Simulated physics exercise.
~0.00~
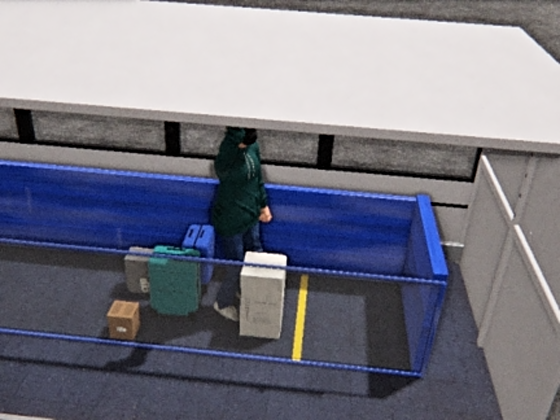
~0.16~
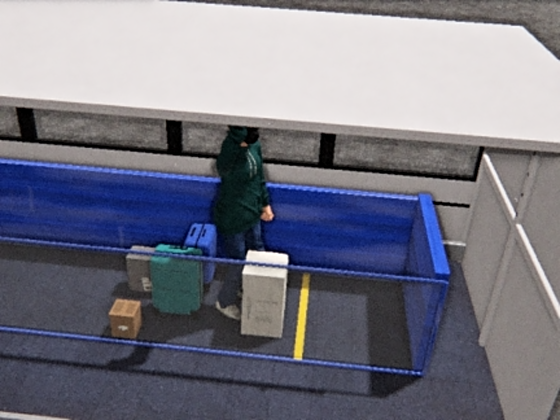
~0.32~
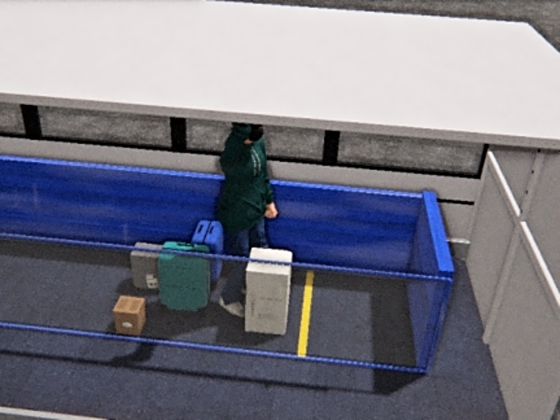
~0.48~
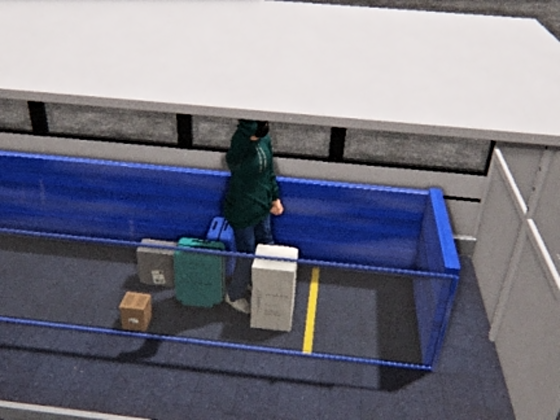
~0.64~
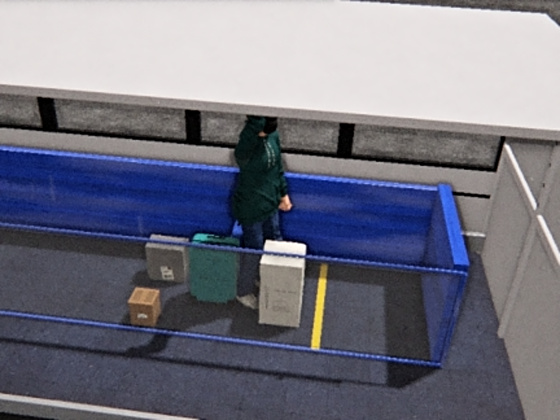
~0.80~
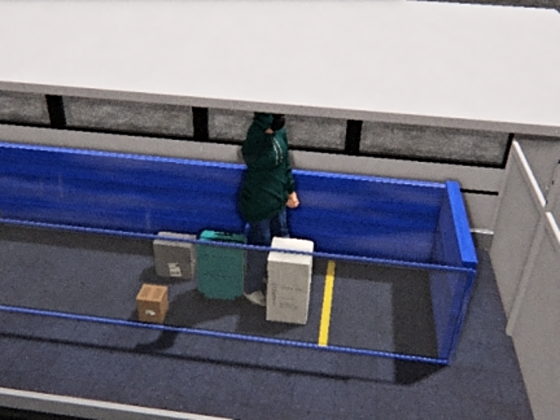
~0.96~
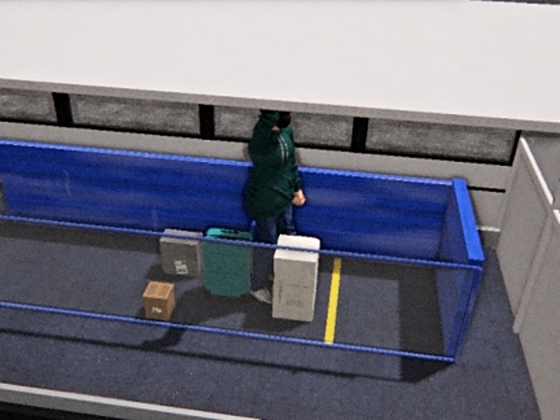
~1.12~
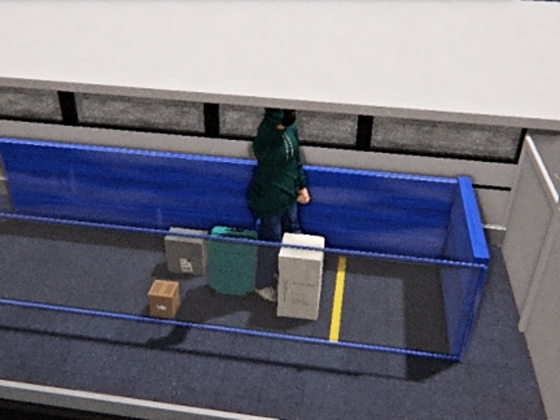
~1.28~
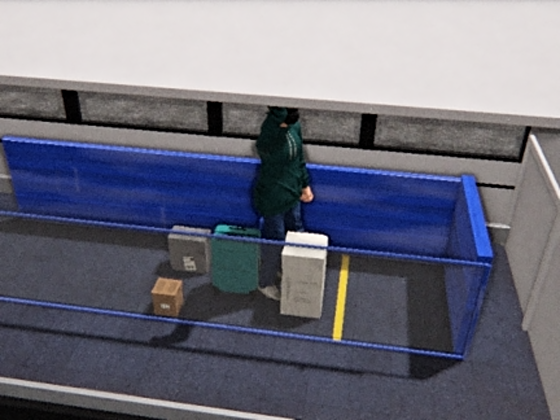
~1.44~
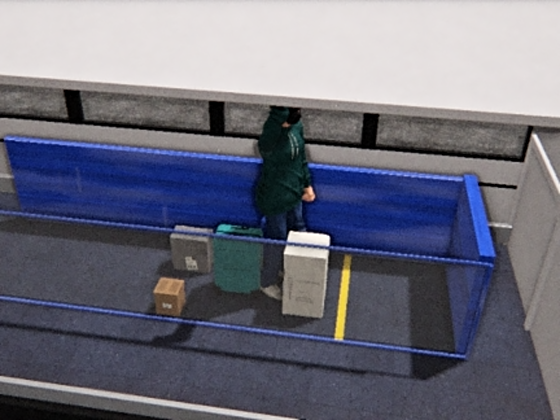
A small blue wheeled case slid right behind a big teal one, which shifted slightly the same way, until the blue one was hidden from view; the traveller, the white bag, the grey carton and the brown box stayed put, all short of the yellow line.
